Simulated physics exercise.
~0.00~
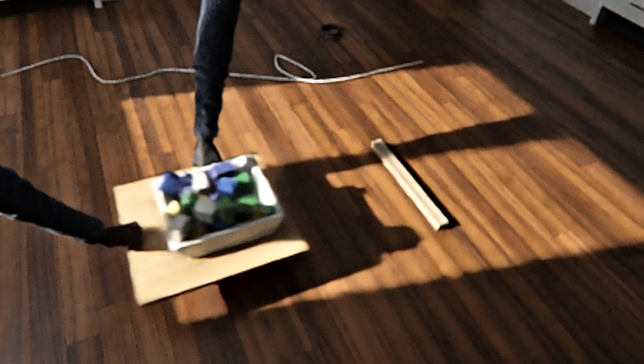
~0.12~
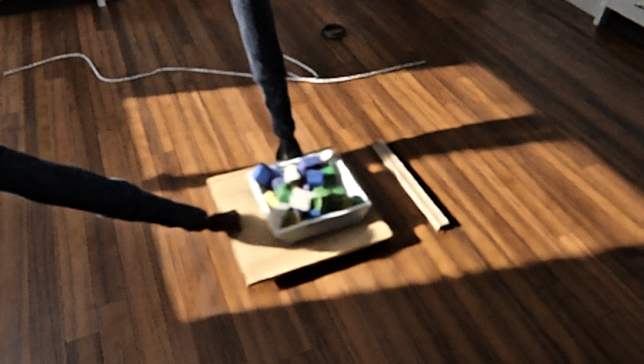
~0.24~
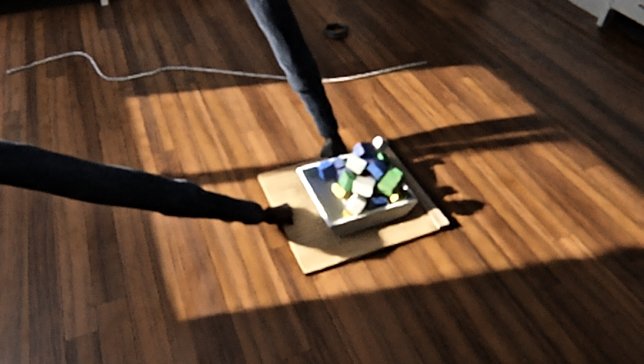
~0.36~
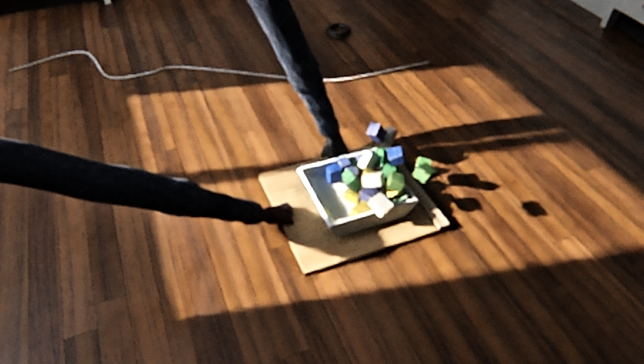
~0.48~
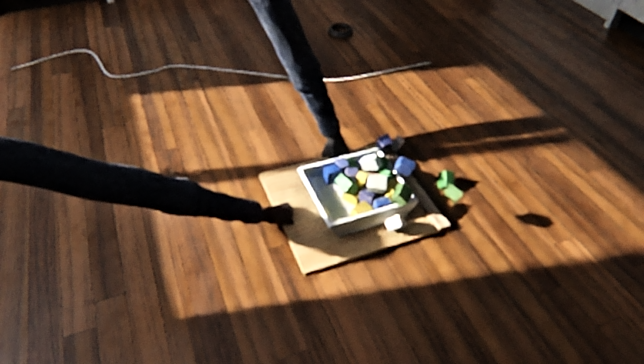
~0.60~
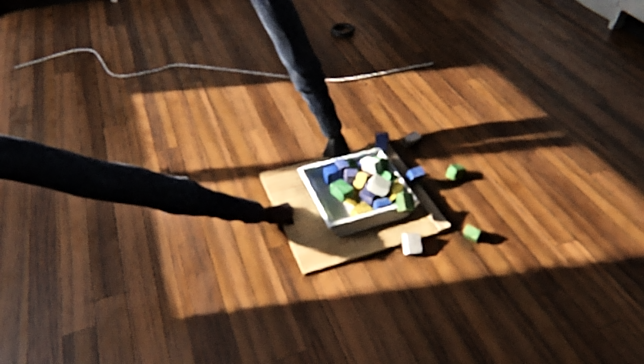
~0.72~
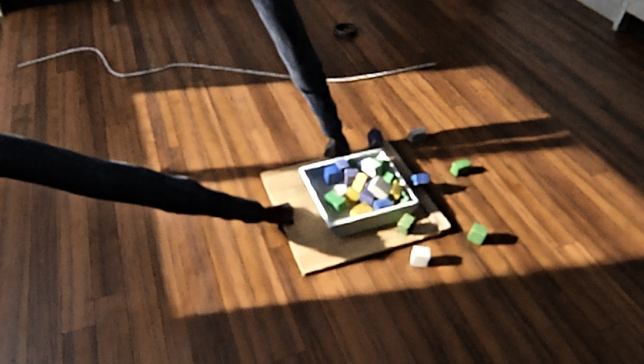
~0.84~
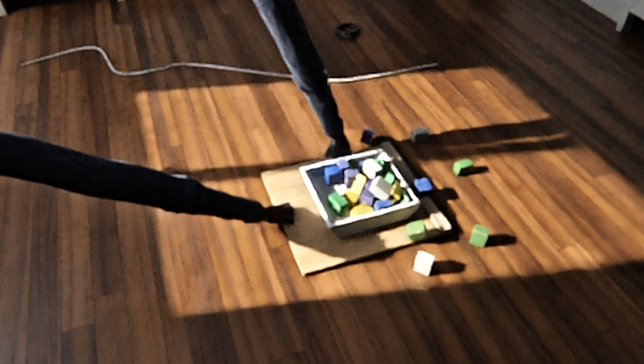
At first, a shallow white tub heaped with blue, green, white and yellow toy bricks rides on a flat board across a sunlit wooden floor, with two long dark arms reaching to the board. The board slides right towards a pale batten lying on the floor. It meets the batten and halts, and the heaped bricks lurch forward over the tub's far side. Several tumble out to the right, some rolling farther across the floor. The tub ends at rest on the board, still holding most of its bricks, with the spilled ones scattered nearby.
